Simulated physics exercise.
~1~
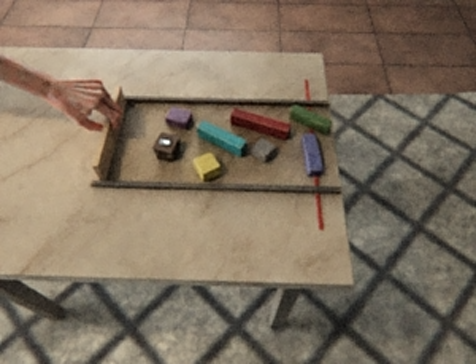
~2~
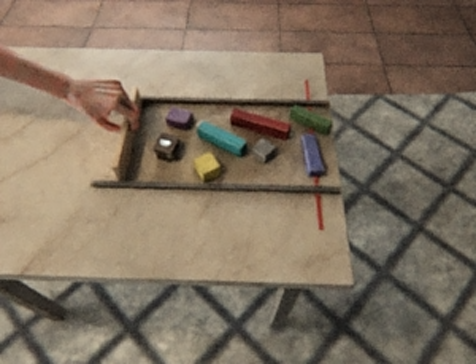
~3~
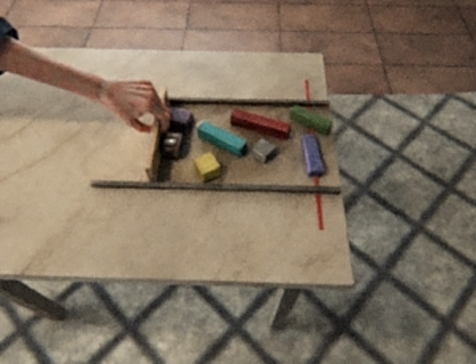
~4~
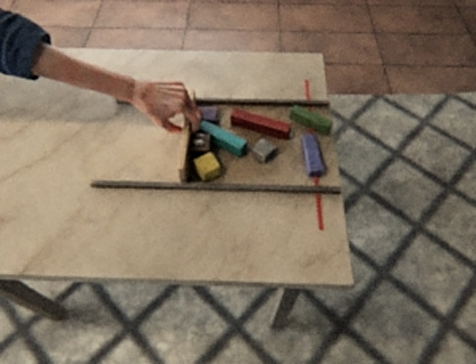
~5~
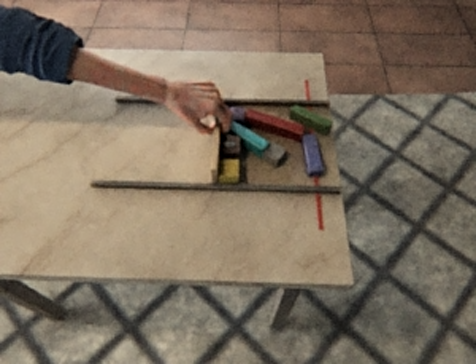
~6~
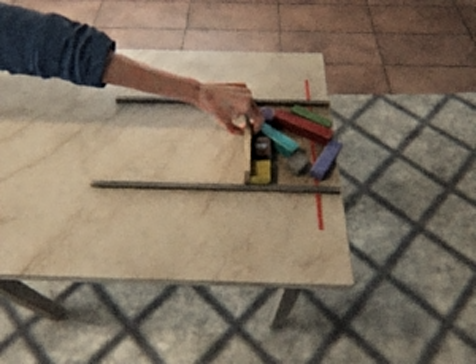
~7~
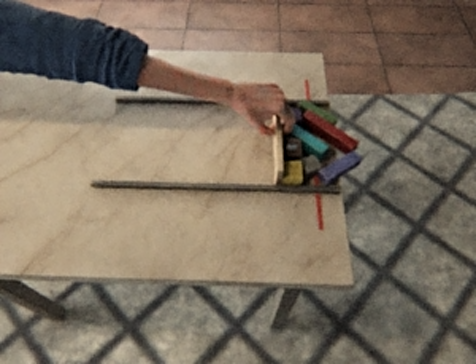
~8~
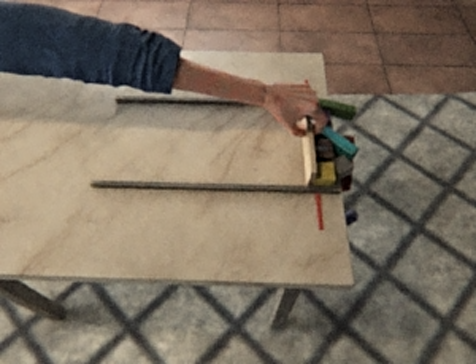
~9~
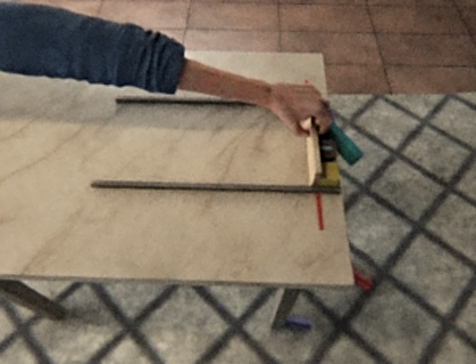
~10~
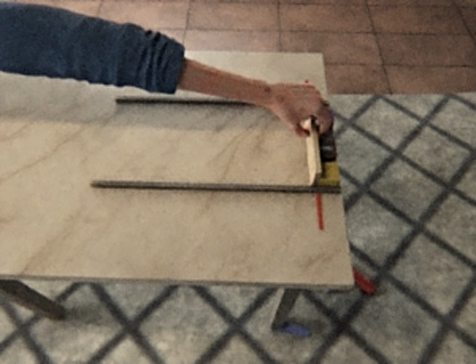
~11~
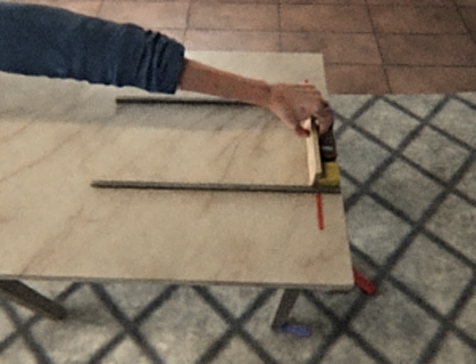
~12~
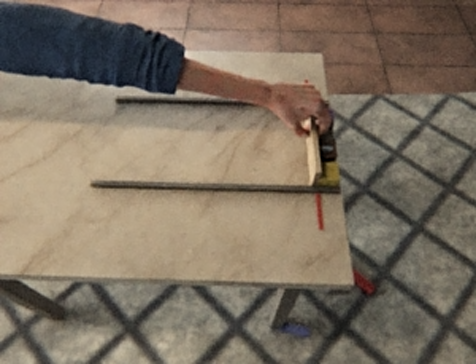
The video shows a hand pushing an upright board rightward between two rails on a table, gathering scattered colourful blocks and sending several over the edge, including red and blue ones. The board stops near the red tape, with yellow and dark blocks still at the edge.
